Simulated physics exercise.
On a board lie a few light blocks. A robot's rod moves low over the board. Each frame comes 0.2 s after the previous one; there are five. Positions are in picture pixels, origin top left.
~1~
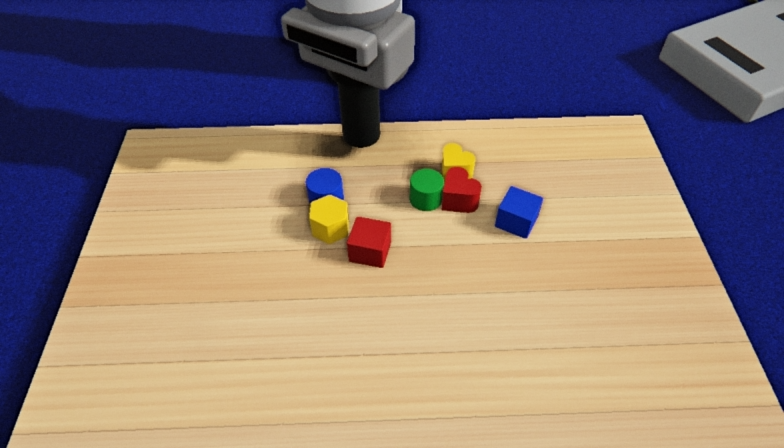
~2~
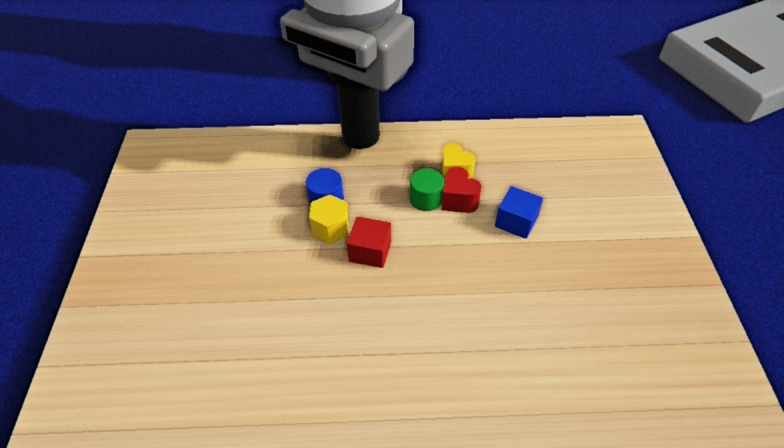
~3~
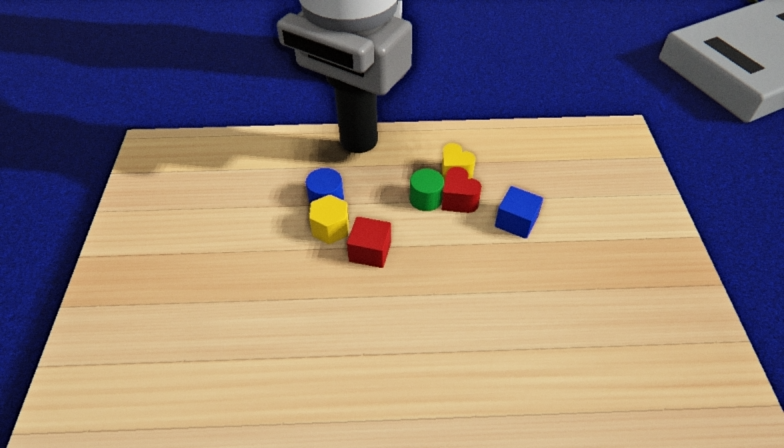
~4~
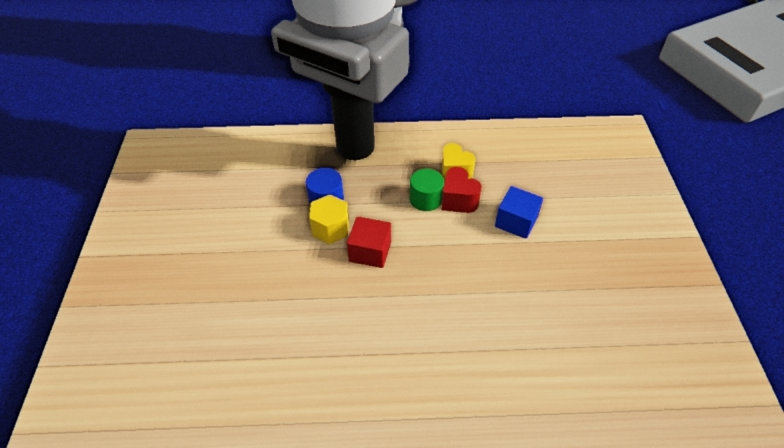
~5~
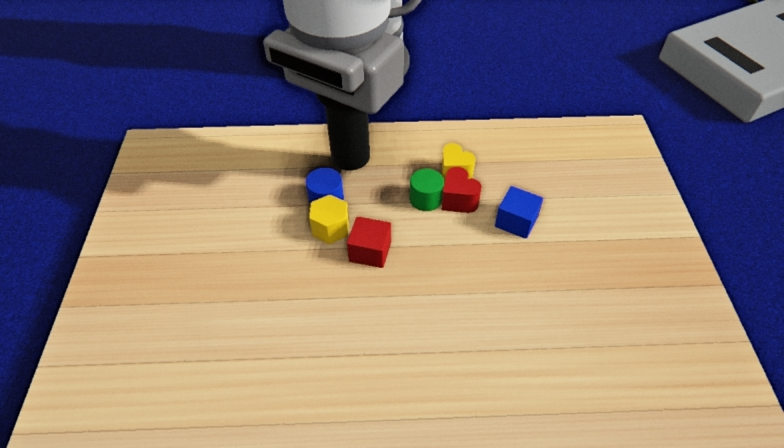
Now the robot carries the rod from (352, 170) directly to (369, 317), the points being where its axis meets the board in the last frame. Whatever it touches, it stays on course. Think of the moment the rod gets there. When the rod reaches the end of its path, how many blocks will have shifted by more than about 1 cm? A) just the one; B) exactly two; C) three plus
C
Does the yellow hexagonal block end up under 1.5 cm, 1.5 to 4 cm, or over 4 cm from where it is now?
Ends 1.5 to 4 cm away.
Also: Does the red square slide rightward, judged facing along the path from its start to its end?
The answer is no.
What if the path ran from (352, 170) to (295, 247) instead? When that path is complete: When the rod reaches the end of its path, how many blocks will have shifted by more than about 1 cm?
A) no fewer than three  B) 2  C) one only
B (2)
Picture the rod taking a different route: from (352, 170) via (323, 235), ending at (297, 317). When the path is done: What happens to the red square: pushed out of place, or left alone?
If the rod follows that path, the red square stays in its place.
On the path given first. One third of the way, rod (357, 200); blue circular block (316, 191); yellow hexagonal block (324, 219), turned 35° anticlockwise.
Two thirds of the way, rod (363, 249); blue circular block (316, 191); yellow hexagonal block (319, 225); red square (385, 273), turned 50° anticlockwise.
At the end, rod (368, 305); blue circular block (316, 191); yellow hexagonal block (319, 225); red square (409, 317), turned 85° anticlockwise; green circular block not moved.
